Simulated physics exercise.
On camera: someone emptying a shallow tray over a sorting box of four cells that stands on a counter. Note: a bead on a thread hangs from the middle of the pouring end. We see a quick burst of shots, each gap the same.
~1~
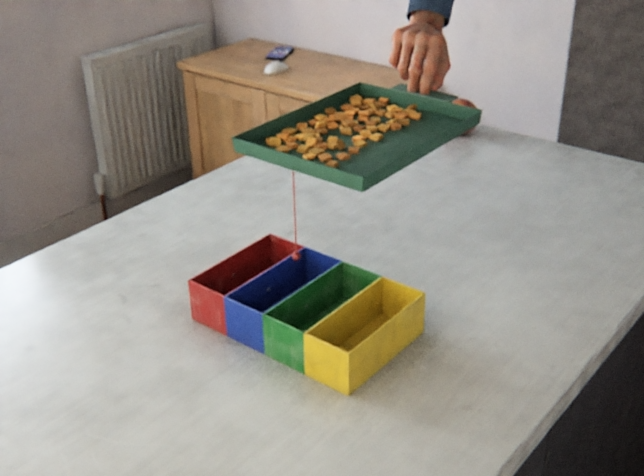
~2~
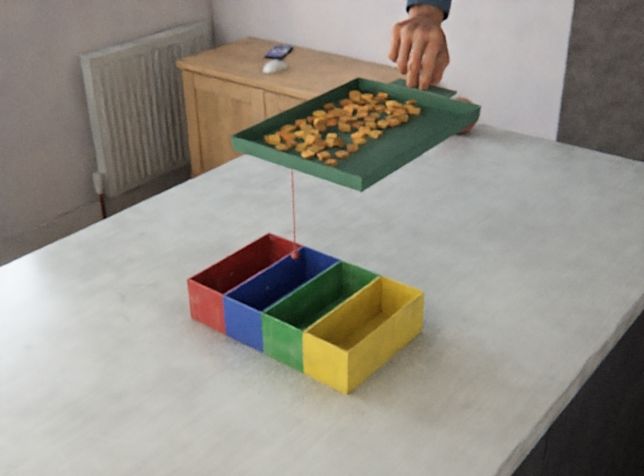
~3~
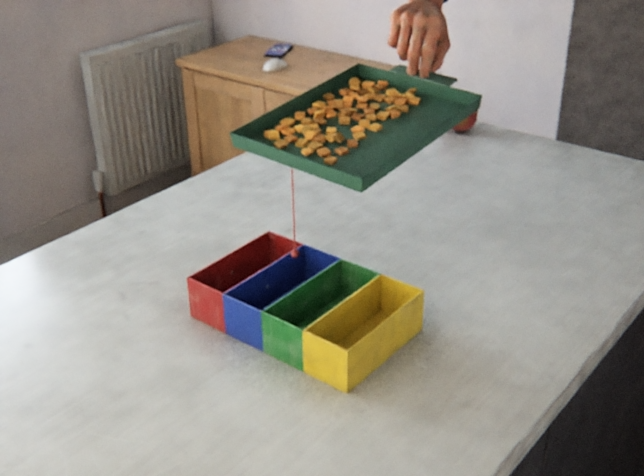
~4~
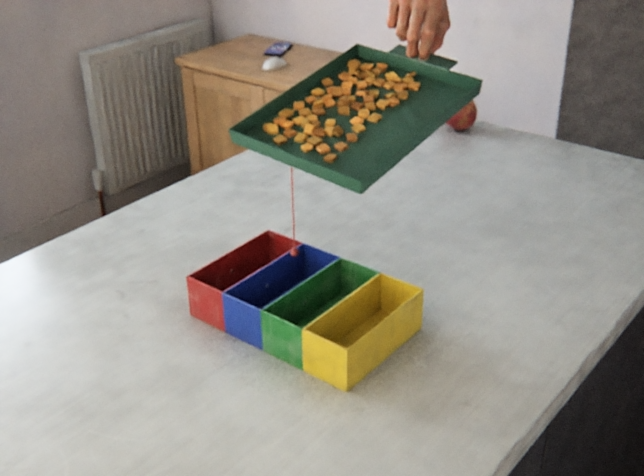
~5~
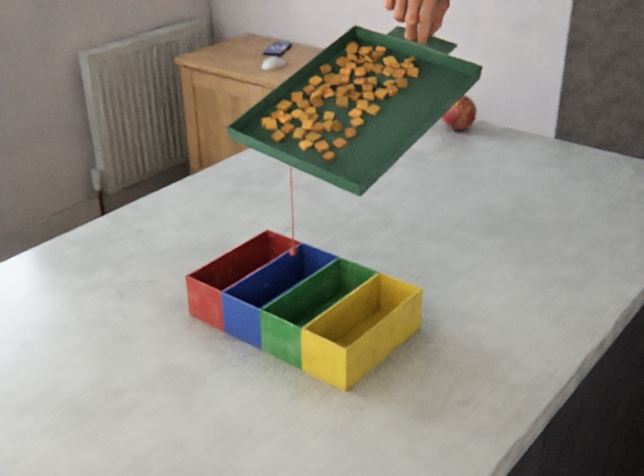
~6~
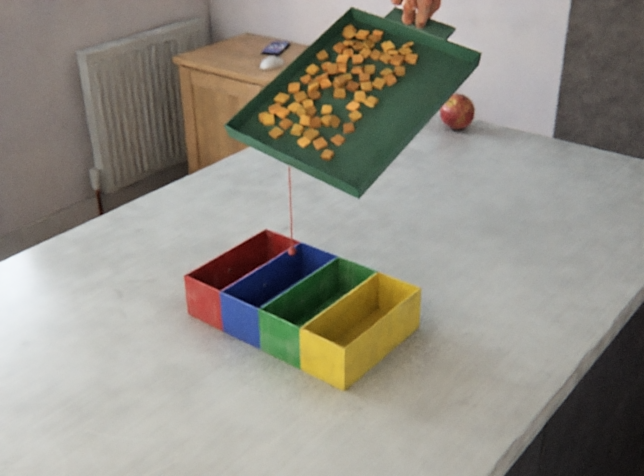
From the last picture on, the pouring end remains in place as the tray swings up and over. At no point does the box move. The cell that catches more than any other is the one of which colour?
It is the green one.
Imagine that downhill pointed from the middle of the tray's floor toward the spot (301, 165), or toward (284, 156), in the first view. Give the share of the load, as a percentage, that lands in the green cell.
I'd say some 10 in a hundred at first, then 0 in a hundred.
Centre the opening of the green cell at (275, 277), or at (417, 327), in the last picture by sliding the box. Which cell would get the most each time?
First the yellow cell, then the red one.
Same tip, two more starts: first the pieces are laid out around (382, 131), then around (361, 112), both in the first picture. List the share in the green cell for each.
First case: Close to 60 %; second case: Close to 60 %.
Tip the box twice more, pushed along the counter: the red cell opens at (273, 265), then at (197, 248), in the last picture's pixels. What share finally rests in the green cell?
Respectively 50 % and 10 %.
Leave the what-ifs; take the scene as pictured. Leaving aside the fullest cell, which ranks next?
Ranked second: The cell in yellow.
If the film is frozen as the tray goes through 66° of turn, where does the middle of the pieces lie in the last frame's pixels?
The centre of the load shows up near (326, 144) in the last view.
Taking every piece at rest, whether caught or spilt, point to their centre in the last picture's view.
The centre settles at about (318, 329).
Shortly afterwards, tray tipped steeply; all but a few on the tray; only a few falling or outside the box.
Next, tray tipped past a quarter turn; near two thirds on the tray; near a quarter in the yellow cell; a little in the green cell; only a few in the blue cell; a little falling or outside the box.
Some moments later, tray tipped past a quarter turn; near two thirds in the green cell; near a quarter in the yellow cell; a little in the blue cell; only a few falling or outside the box.
In the end, tray tipped past a quarter turn; near two thirds in the green cell; near a quarter in the yellow cell; a little in the blue cell; none at all in the red cell; only a few outside the box.
